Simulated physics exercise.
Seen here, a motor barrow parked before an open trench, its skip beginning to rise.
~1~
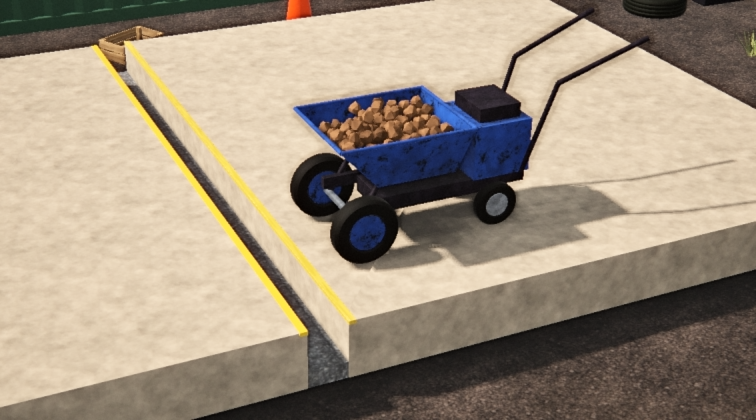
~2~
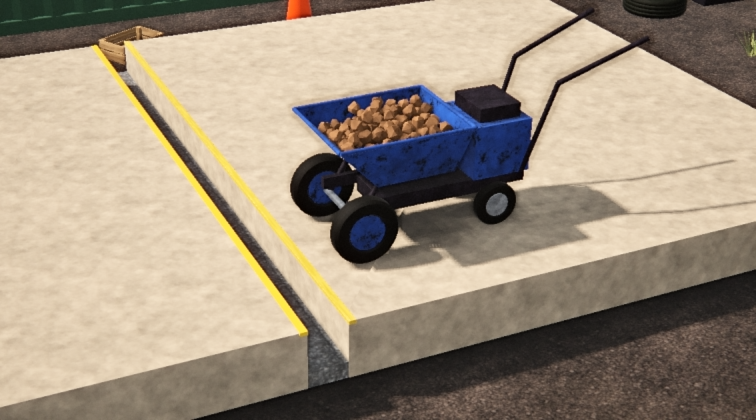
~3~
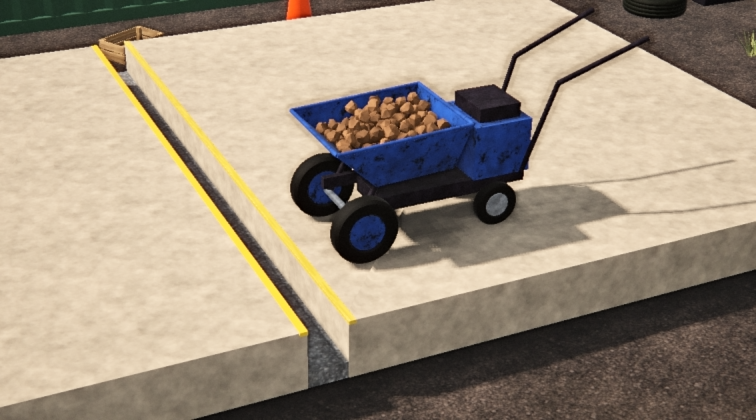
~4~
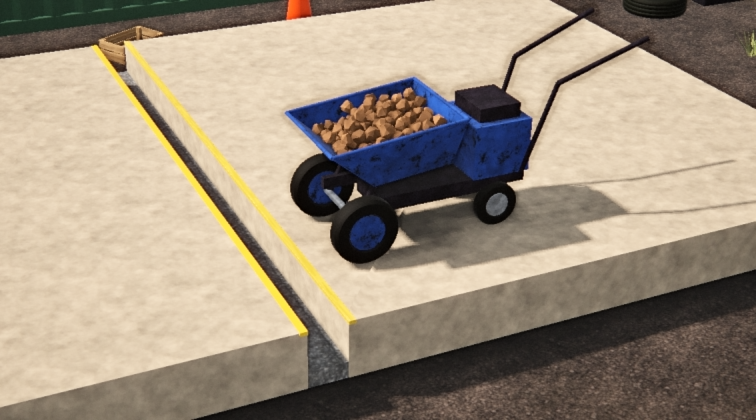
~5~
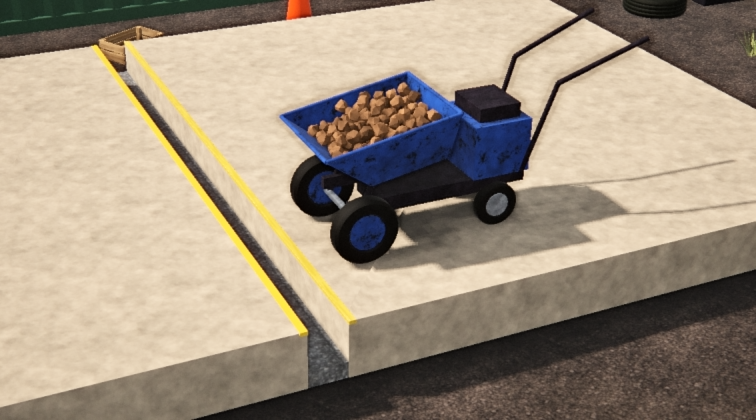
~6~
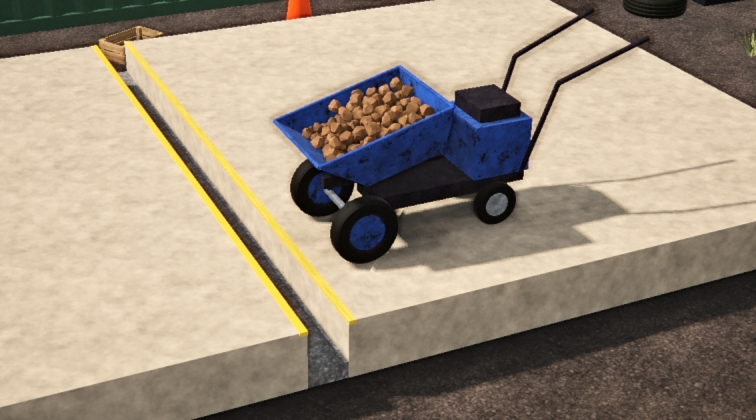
A blue motor barrow loaded with brown clods stood still on a pale concrete slab beside a narrow, yellow-edged trench, and its skip slowly tilted forward to the left, its back end rising.
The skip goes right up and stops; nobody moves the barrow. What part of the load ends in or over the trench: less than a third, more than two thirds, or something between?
The trench ends with less than a third of it.
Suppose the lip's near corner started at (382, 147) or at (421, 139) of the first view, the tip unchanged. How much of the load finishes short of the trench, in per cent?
The first gives 0 %, the second 40 %.
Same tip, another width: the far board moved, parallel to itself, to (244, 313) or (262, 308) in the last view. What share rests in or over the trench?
Near 80 % and 50 %.
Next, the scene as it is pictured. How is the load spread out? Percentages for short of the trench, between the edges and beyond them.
About: Short 0, between 15, beyond 85 per cent.
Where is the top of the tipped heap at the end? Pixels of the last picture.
At about (227, 249).
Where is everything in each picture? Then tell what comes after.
In the first picture, lip of the skip near (341, 154), level; top of the load near (397, 127), clay clods; first edge of the trench near (330, 292); far edge near (283, 303), the trench under half as wide as the skip, and about as deep as wide.
In the second picture, lip of the skip near (340, 155), level; top of the load near (396, 126).
In the third picture, lip of the skip near (337, 156), tipped barely; top of the load near (398, 120).
In the fourth picture, lip of the skip near (332, 159), tipped a little; top of the load near (394, 118).
In the fifth picture, lip of the skip near (326, 163), tipped a little; top of the load near (389, 115).
In the sixth picture, lip of the skip near (319, 168), tipped clearly; top of the load near (391, 116); first edge of the trench near (330, 292); far edge near (283, 303).
Shortly afterwards, skip tipped steeply; the whole lot in the skip.
Next, skip tipped steeply; near two thirds in the skip; near a quarter beyond it; only a few falling.
Some moments later, skip tipped right over; a little in the skip; a little in or heaped over the trench; the bulk beyond it.
In the end, skip tipped right over; only a few in the skip; a little in or heaped over the trench; the bulk beyond it.
